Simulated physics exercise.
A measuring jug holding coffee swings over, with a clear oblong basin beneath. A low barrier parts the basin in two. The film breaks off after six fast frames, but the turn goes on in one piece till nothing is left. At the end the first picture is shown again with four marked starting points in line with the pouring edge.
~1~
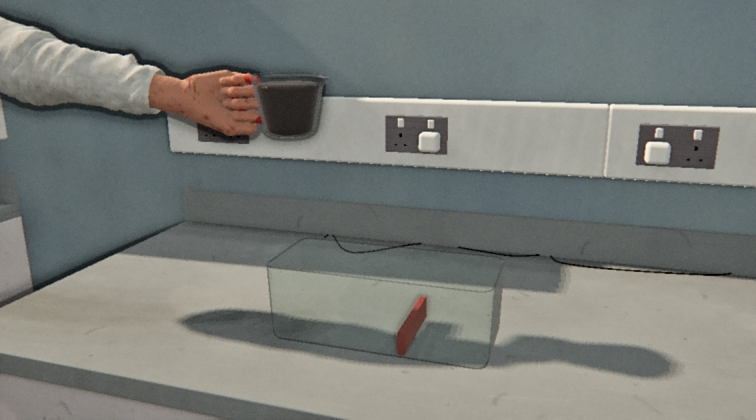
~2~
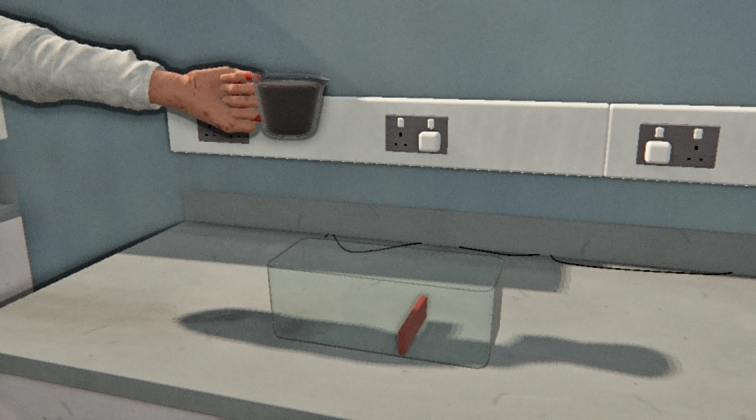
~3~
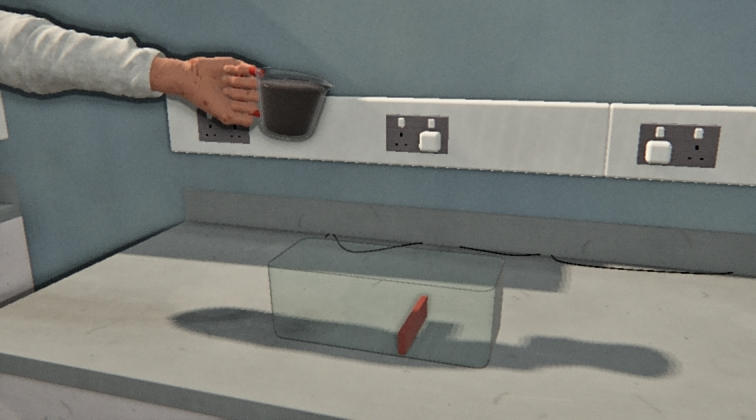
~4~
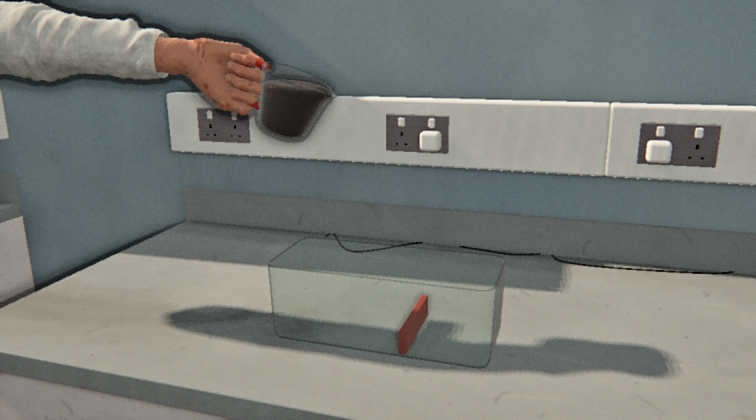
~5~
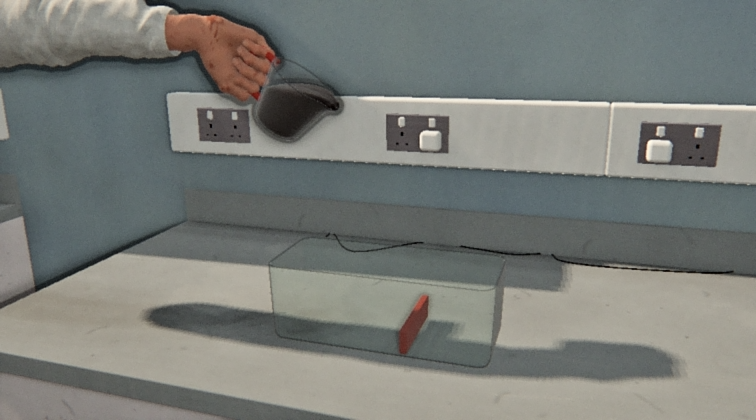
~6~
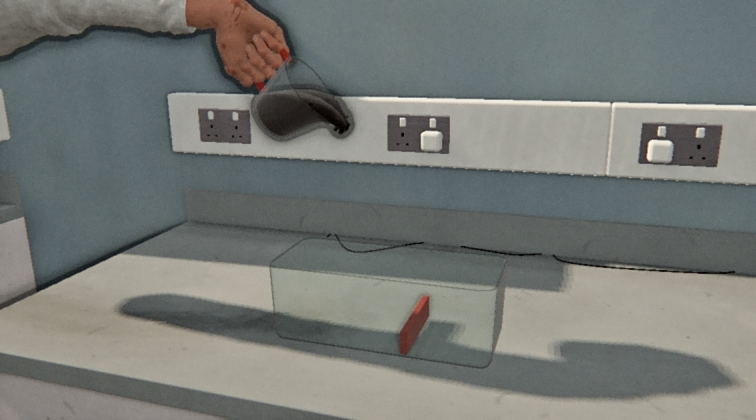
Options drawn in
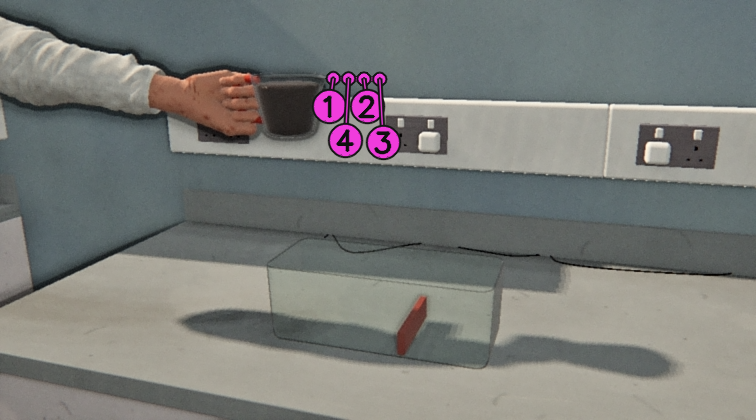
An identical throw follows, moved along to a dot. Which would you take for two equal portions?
Place 3 does it best.
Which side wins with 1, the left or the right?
The left one.
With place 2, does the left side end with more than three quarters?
No, it does not.
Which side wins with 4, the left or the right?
More ends on the left.
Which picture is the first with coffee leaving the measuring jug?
In picture 5.
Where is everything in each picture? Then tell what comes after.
Upright, lip at (328, 78); basin from (274, 335) to (489, 368); top of the wall at (413, 313); nothing has left yet, in the first frame.
Tipped about 3°, lip at (329, 80); nothing has left yet, in the second frame.
Tipped about 11°, lip at (332, 86); nothing has left yet, in the third frame.
Tipped about 23°, lip at (336, 96); nothing has left yet, in the fourth frame.
Tipped about 38°, lip at (336, 111); coffee is over the lip, down to (336, 111), in the fifth frame.
Tipped about 56°, lip at (334, 126); coffee is over the lip, down to (340, 132), in the sixth frame.
On the marked copy, 1 at (333, 78); 2 at (363, 78); 3 at (379, 79); 4 at (348, 78).
If 1 is chosen, about 76 % ends left of the wall and 13 % right of it; 11 % is lost outside.
If 2 is chosen, about 66 % ends left of the wall and 26 % right of it; 8 % is lost outside.
If 3 is chosen, about 49 % ends left of the wall and 43 % right of it; 7 % is lost outside.
If 4 is chosen, about 79 % ends left of the wall and 11 % right of it; 10 % is lost outside.
